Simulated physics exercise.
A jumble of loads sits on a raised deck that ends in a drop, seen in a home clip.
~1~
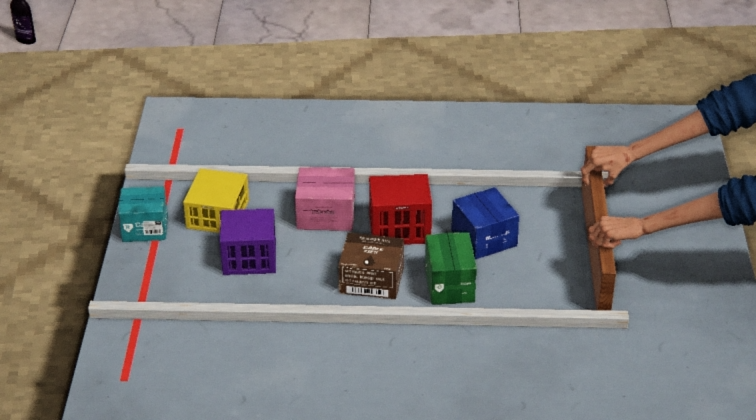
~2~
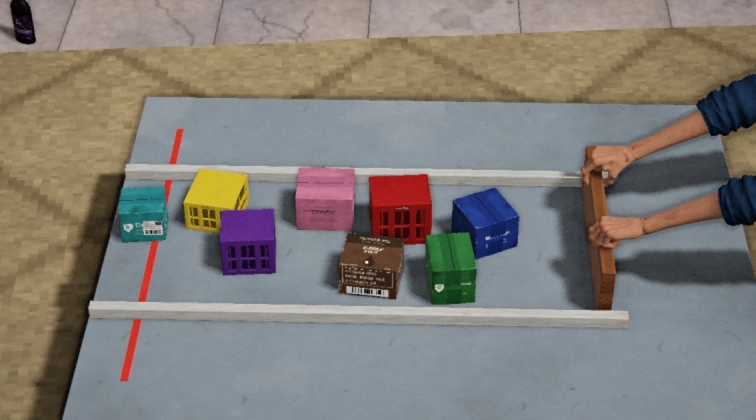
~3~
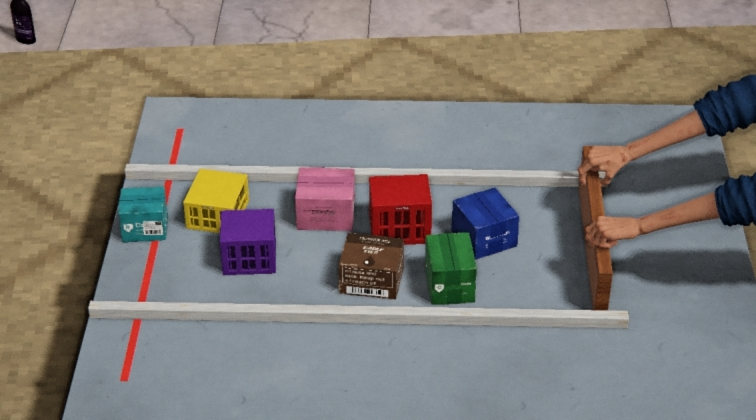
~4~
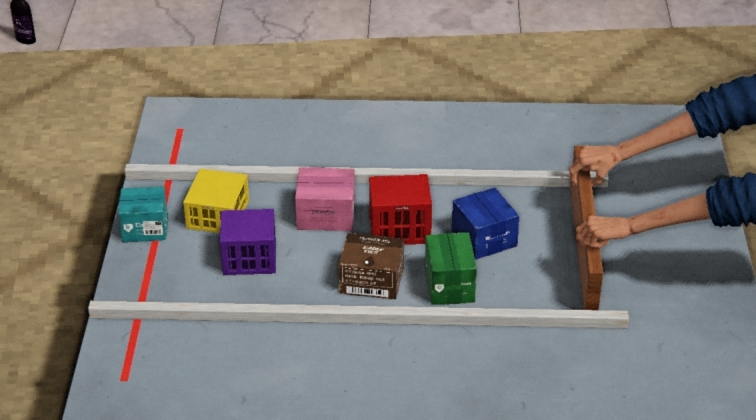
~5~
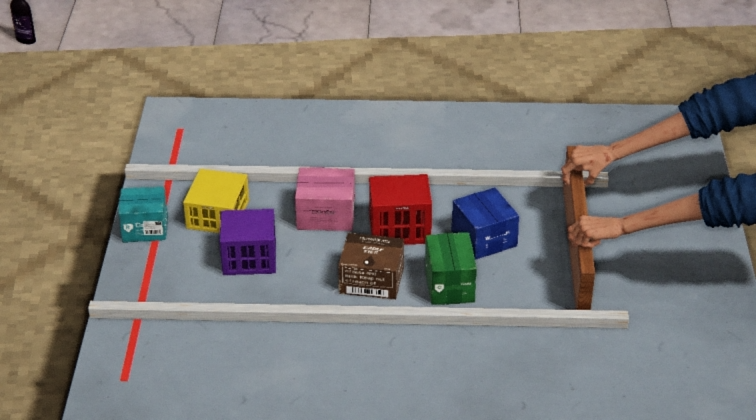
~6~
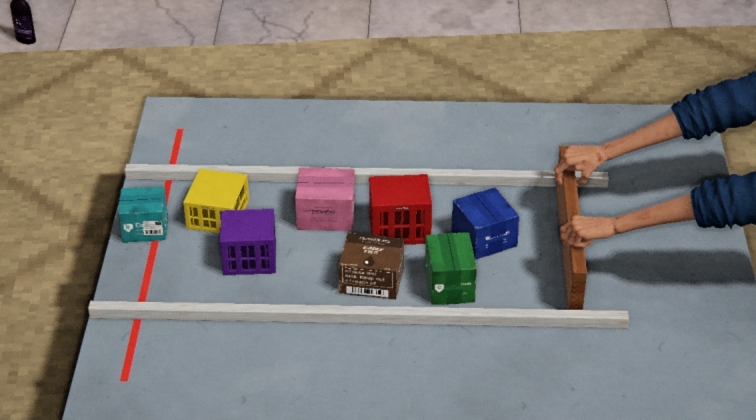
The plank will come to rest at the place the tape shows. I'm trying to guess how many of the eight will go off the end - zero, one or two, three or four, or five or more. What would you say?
I would say five or more.
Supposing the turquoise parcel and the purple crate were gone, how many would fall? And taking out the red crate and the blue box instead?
The number fallen is 4, and in the other try 4.
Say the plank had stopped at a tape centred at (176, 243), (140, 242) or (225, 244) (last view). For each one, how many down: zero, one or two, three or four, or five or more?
Five or more; at least five; three or four.
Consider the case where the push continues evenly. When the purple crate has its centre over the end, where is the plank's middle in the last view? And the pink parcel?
Roughly at (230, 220) and roughly at (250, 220).
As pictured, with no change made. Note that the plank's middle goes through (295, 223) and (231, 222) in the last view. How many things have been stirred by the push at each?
Counts: 8 and 8.
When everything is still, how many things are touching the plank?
The answer is 2.
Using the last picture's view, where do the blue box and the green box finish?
(133, 211) and (124, 262), roughly.
Soon after, none off yet; turquoise parcel at rest near (144, 214); yellow crate moving near (211, 201); purple crate at rest near (248, 242).
At rest, the number that fall off is five or more; fallen, red crate, brown box, pink parcel, purple crate, yellow crate and turquoise parcel.
